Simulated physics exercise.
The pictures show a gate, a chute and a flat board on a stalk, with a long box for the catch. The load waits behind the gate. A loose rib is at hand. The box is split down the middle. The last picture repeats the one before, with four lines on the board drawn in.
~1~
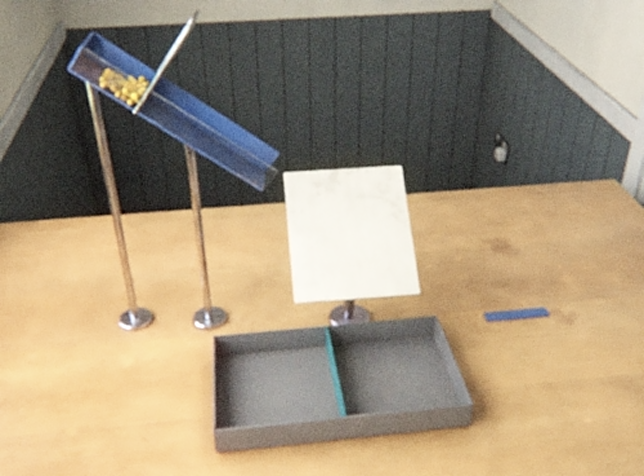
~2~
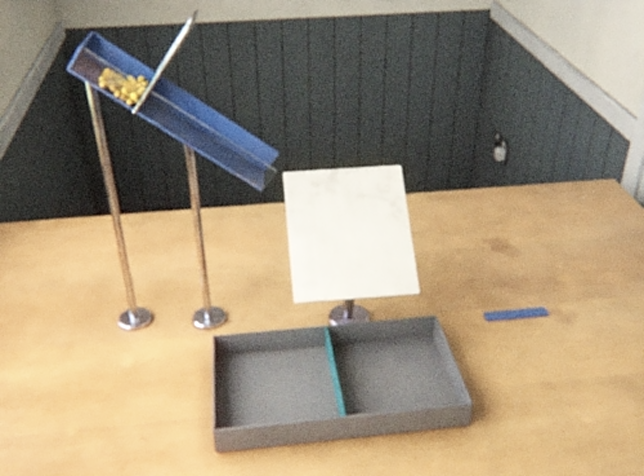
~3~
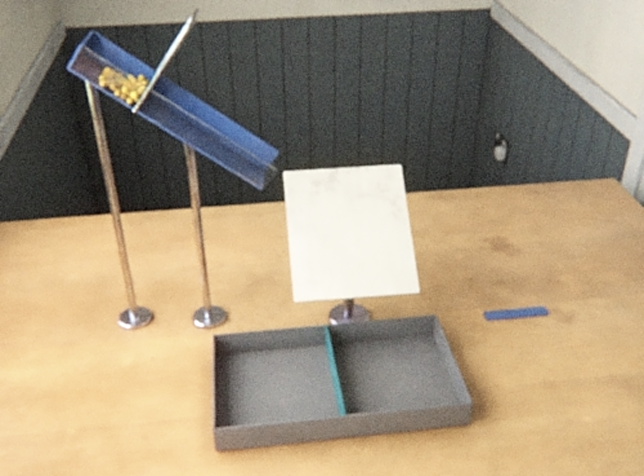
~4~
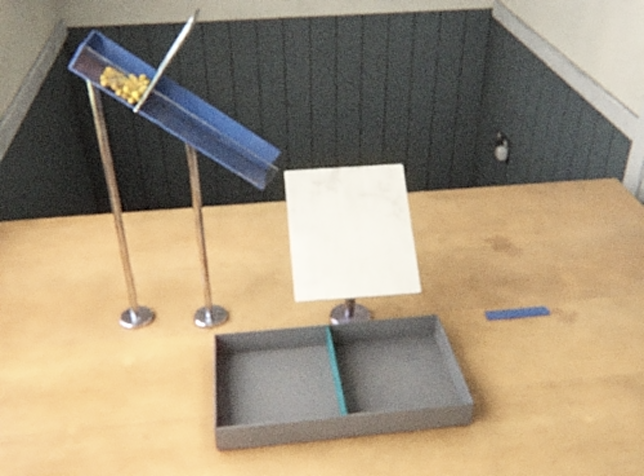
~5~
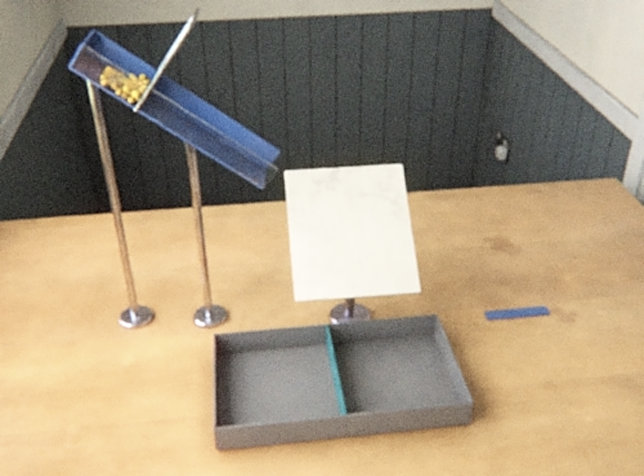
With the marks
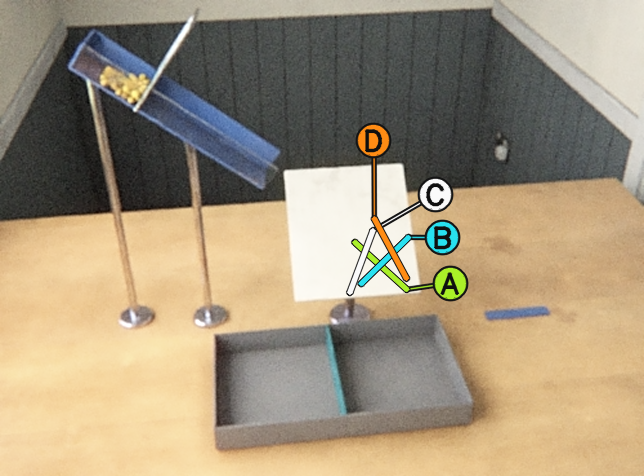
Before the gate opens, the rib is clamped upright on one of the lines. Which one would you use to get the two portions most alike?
I would pick line C.
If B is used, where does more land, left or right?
Right.
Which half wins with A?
The right half.
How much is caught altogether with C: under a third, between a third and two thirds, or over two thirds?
Line C gives over two thirds.
On the marked copy, line A from (354, 242) to (406, 289); line B from (408, 237) to (361, 283); line C from (372, 230) to (349, 292); line D from (374, 218) to (406, 278).
For line A, of what is caught, only a few in the left half, all but a few in the right.
For line B, of what is caught, a small share in the left half, the bulk in the right.
For line C, of what is caught, close to two thirds in the left half, close to a third in the right.
For line D, of what is caught, only a few in the left half, all but a few in the right.
